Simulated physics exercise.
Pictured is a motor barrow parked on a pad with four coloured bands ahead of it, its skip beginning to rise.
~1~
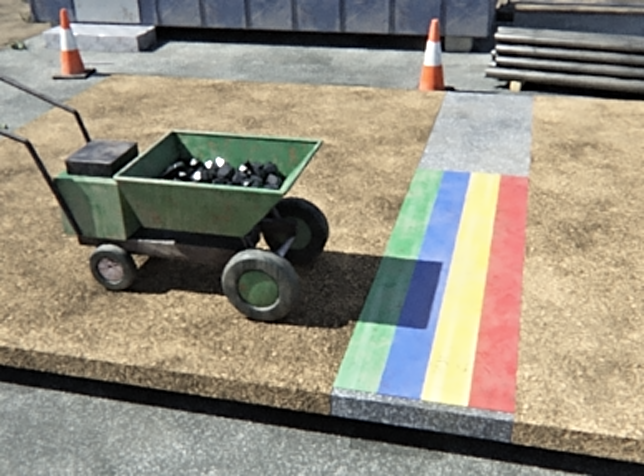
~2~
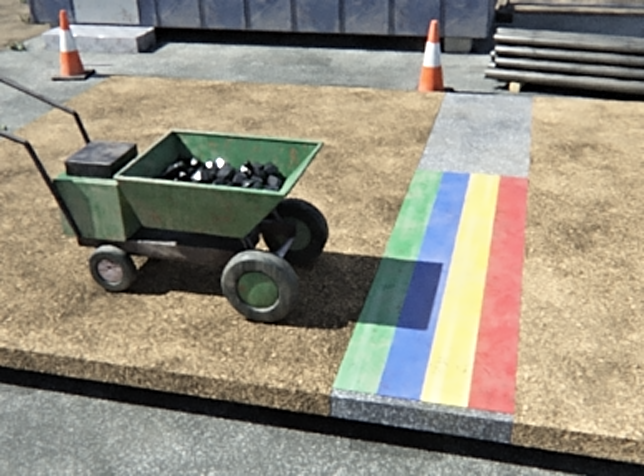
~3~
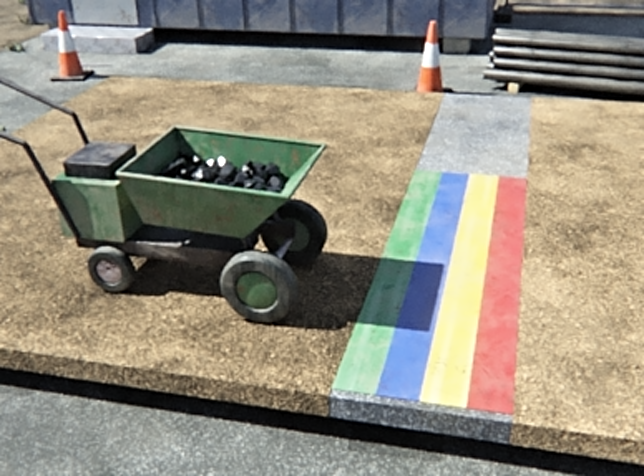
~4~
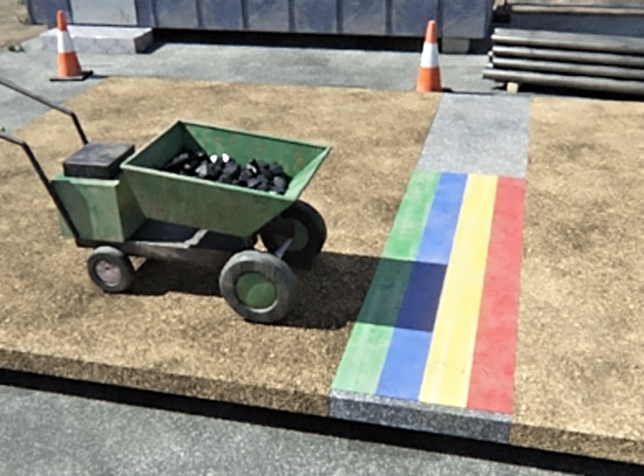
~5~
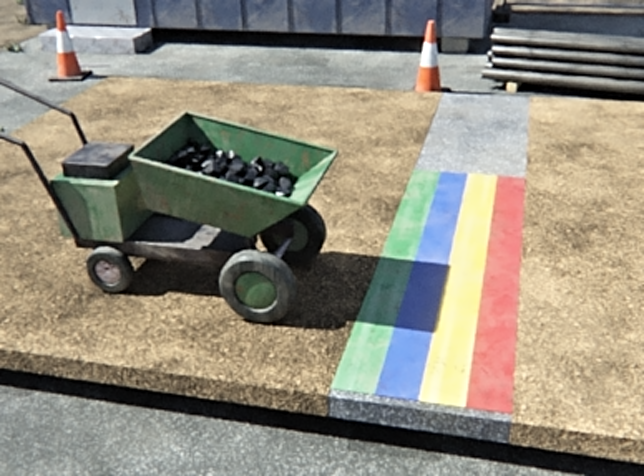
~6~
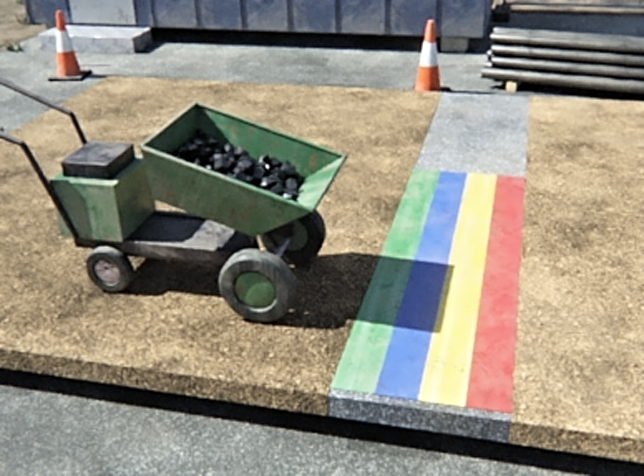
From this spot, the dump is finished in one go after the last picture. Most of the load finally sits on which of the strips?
It sits mostly on the blue strip.
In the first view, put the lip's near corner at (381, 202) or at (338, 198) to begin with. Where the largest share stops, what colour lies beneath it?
Going by the pictures, the first try gives the strip in red and the second gives the strip in yellow.
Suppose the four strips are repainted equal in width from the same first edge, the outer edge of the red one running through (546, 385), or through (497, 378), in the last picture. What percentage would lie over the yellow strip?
20 and 20 in a hundred.
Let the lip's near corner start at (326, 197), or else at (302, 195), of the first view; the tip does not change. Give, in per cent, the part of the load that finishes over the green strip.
The first gives close to 0 per cent and the second 0 per cent.
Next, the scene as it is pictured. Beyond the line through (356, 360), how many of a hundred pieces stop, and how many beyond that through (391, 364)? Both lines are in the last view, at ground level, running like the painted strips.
Estimate, first then second: 90 %, 60 %.
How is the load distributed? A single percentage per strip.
In percent: Green strip 25, blue strip 35, yellow strip 20, red strip 10.
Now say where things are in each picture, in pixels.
The first picture shows lip of the skip near (284, 193), level; top of the load near (225, 174), lumps of coal; green strip near (366, 356); blue strip near (408, 361); yellow strip near (451, 367); red strip near (494, 373).
The second picture shows lip of the skip near (286, 195), level; top of the load near (202, 181).
The third picture shows lip of the skip near (289, 197), tipped barely; top of the load near (202, 178).
The fourth picture shows lip of the skip near (295, 200), tipped a little; top of the load near (206, 174).
The fifth picture shows lip of the skip near (303, 205), tipped a little; top of the load near (179, 172).
The sixth picture shows lip of the skip near (313, 211), tipped clearly; top of the load near (197, 165); green strip near (363, 357); blue strip near (405, 362); yellow strip near (448, 367); red strip near (491, 373).
Shortly afterwards, skip tipped steeply; the whole lot in the skip.
Next, skip tipped right over; the bulk in the skip; a little over the green strip; a little over the blue strip; only a few falling.
Some moments later, skip tipped right over; a little in the skip; near a quarter over the green strip; near a third over the blue strip; near a quarter over the yellow strip; a little over the red strip; only a few off the paint.
In the end, skip tipped right over; a little in the skip; near a quarter over the green strip; near a third over the blue strip; near a quarter over the yellow strip; a little over the red strip; only a few off the paint.
